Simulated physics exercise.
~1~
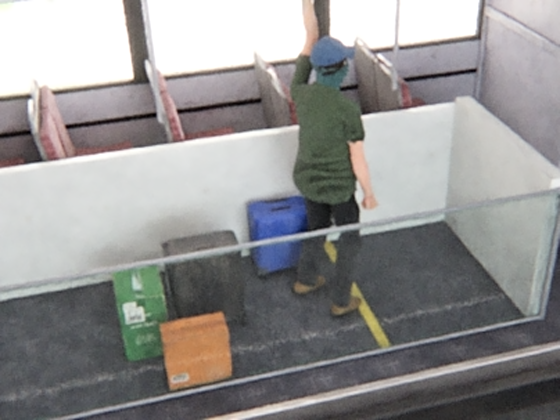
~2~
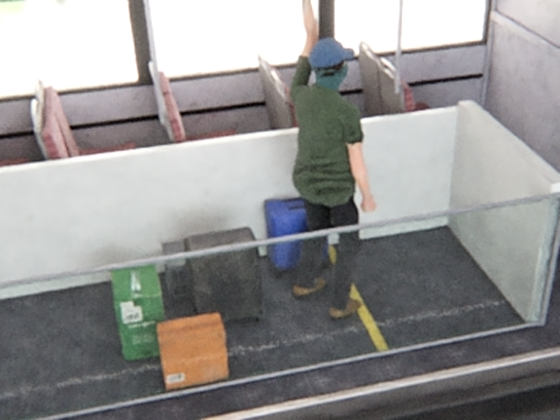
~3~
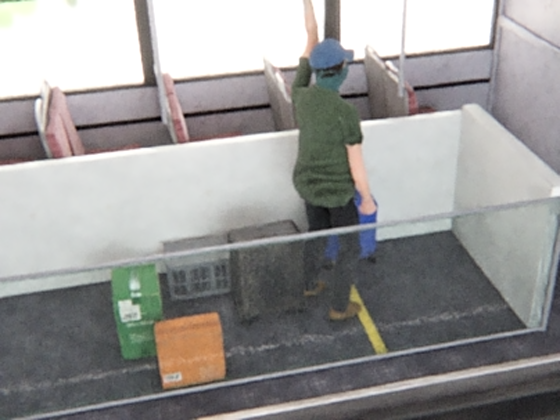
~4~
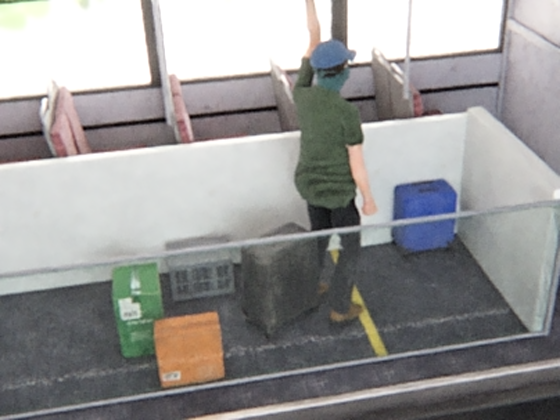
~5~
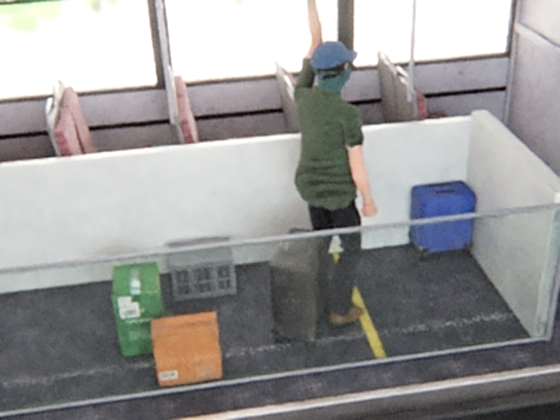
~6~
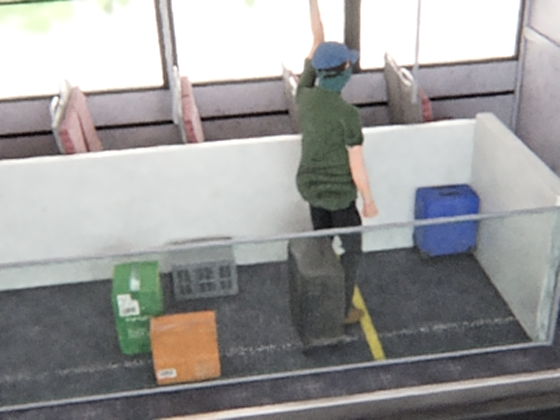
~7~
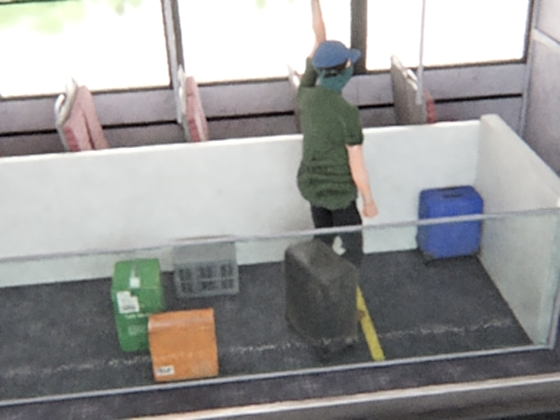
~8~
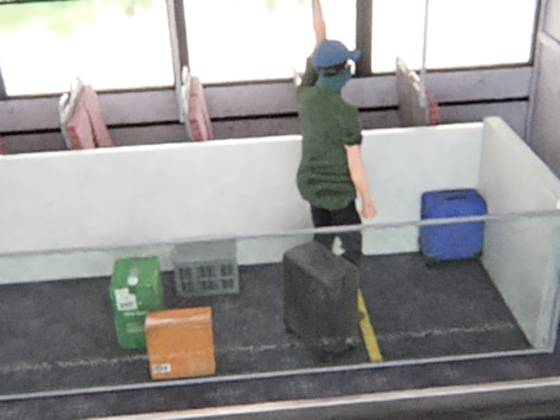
Passenger in a cap standing with one arm raised as a blue suitcase rolls right past a yellow line, black suitcase stopping short.
